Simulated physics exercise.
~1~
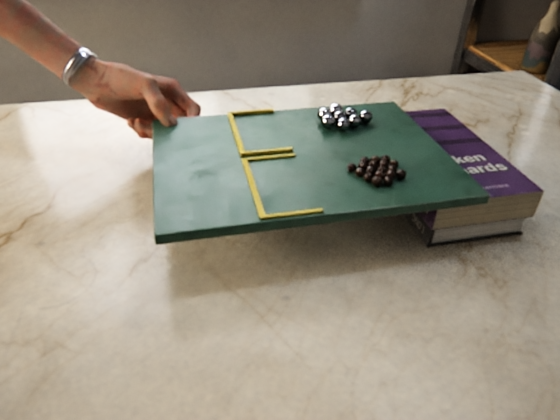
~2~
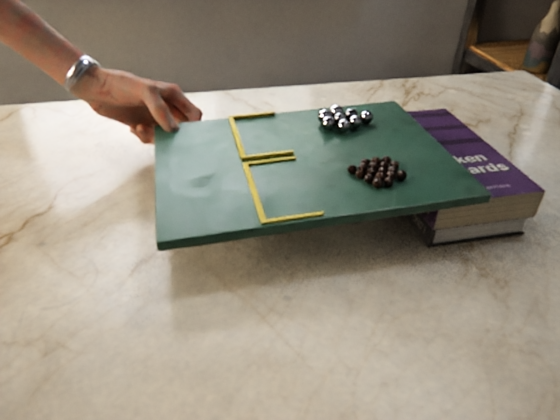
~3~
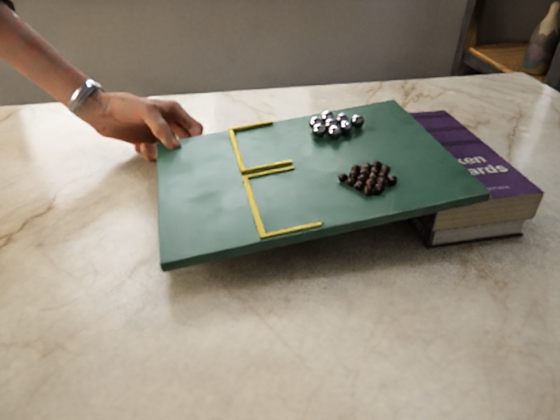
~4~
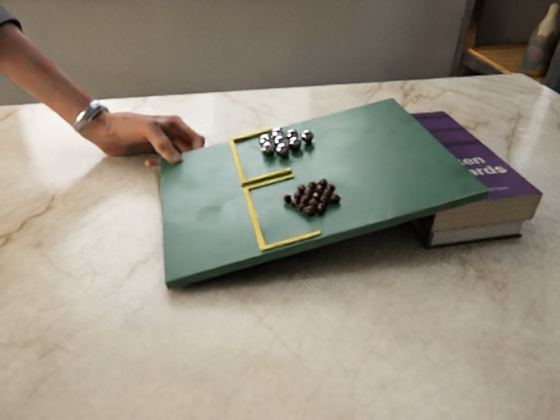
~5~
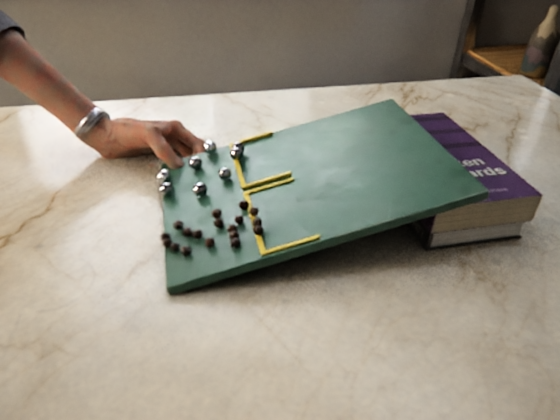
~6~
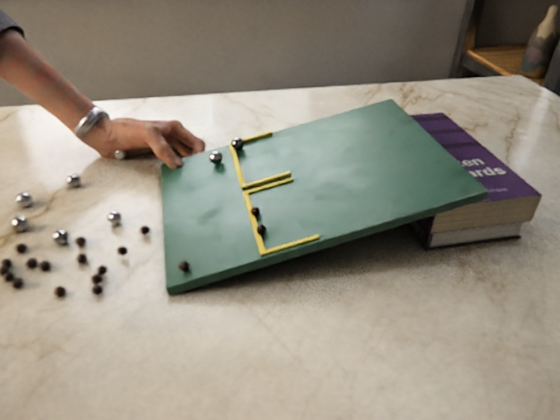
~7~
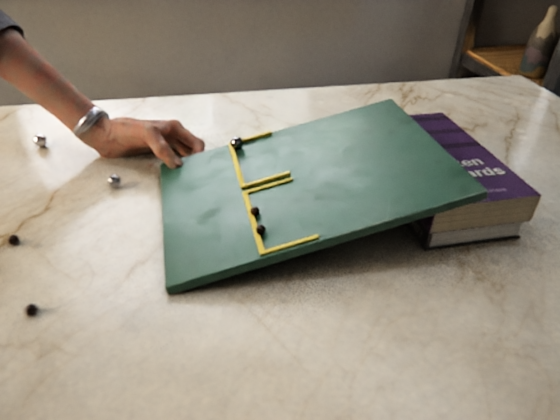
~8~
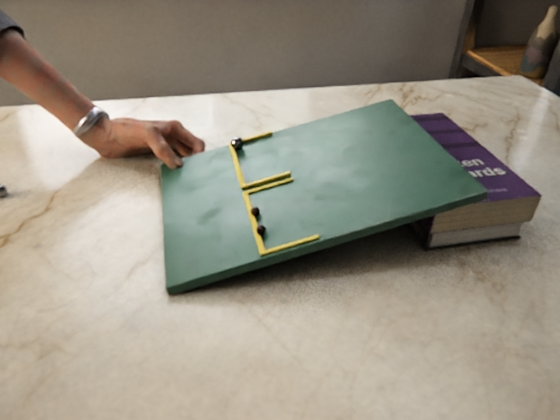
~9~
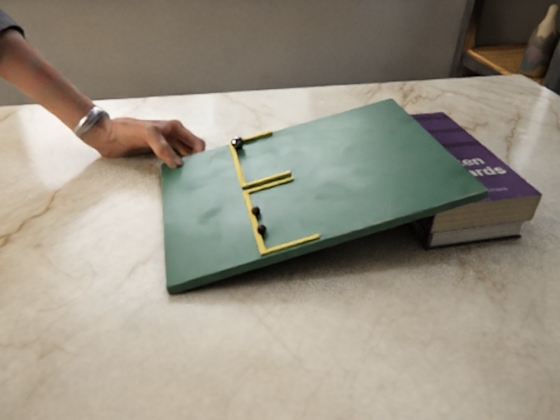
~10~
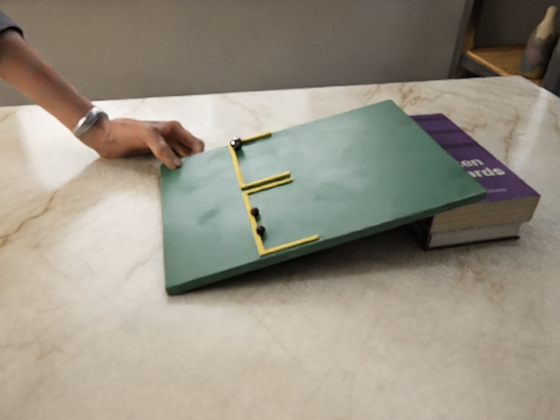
A hand with a silver bracelet holds the left end of a green board on a pale marble counter, seen from slightly above, its right end propped on a thick purple book. Silver balls sit toward the back and dark brown ones nearer the front, each group facing a yellow barrier. The hand lowers its end, and both groups slide left down the steepening slope. They reach the barriers, and most spill past, scattering off the board and rolling left across the counter out of view. The board rests tilted, with only a few balls left against the yellow strips.
